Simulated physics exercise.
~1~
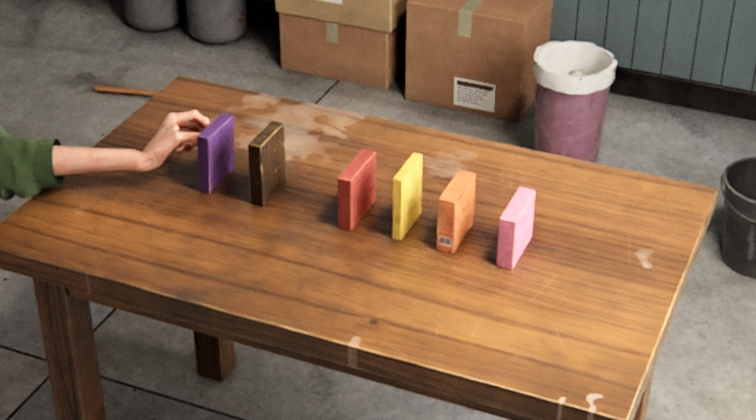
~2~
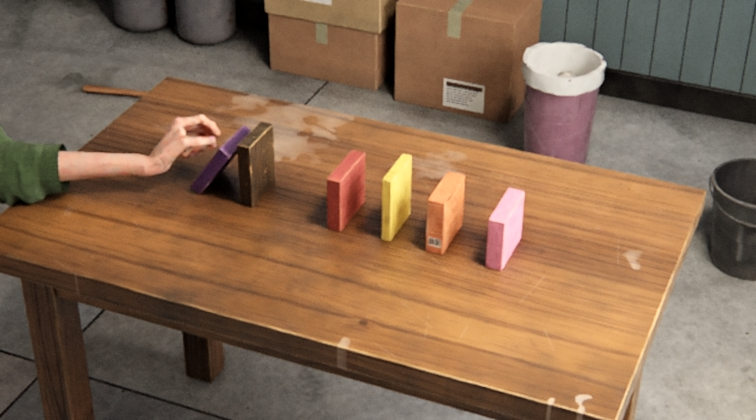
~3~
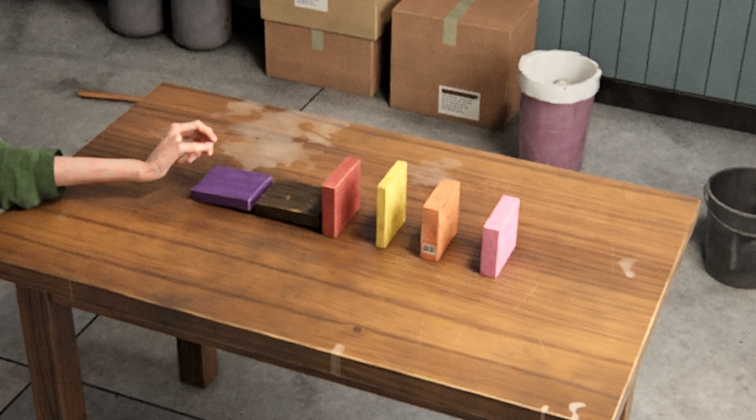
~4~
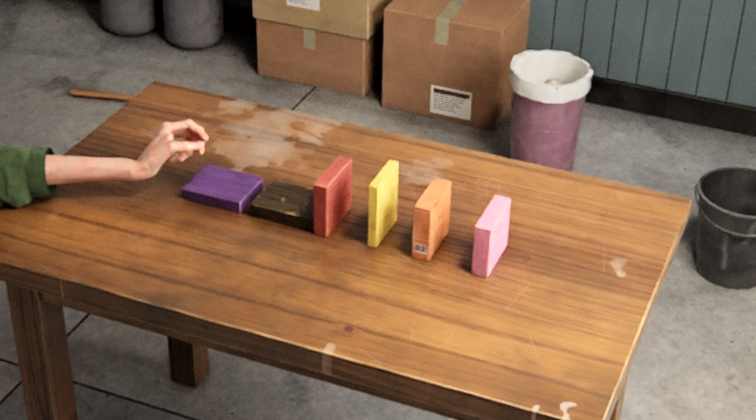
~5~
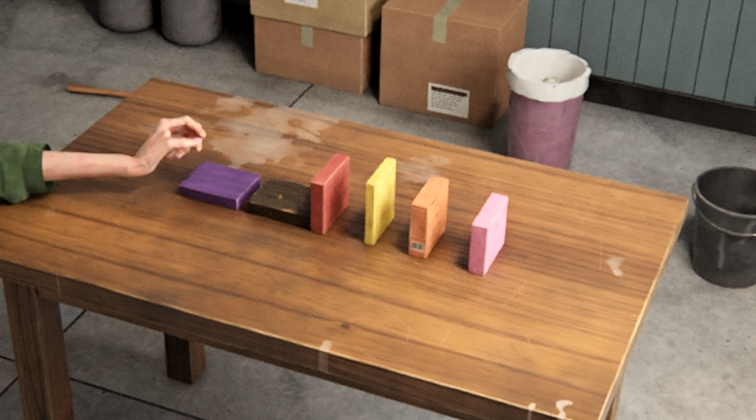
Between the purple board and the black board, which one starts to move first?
The purple board starts to move first, tipping over to lean on the black board while that one is still upright. The black board only goes over afterwards.
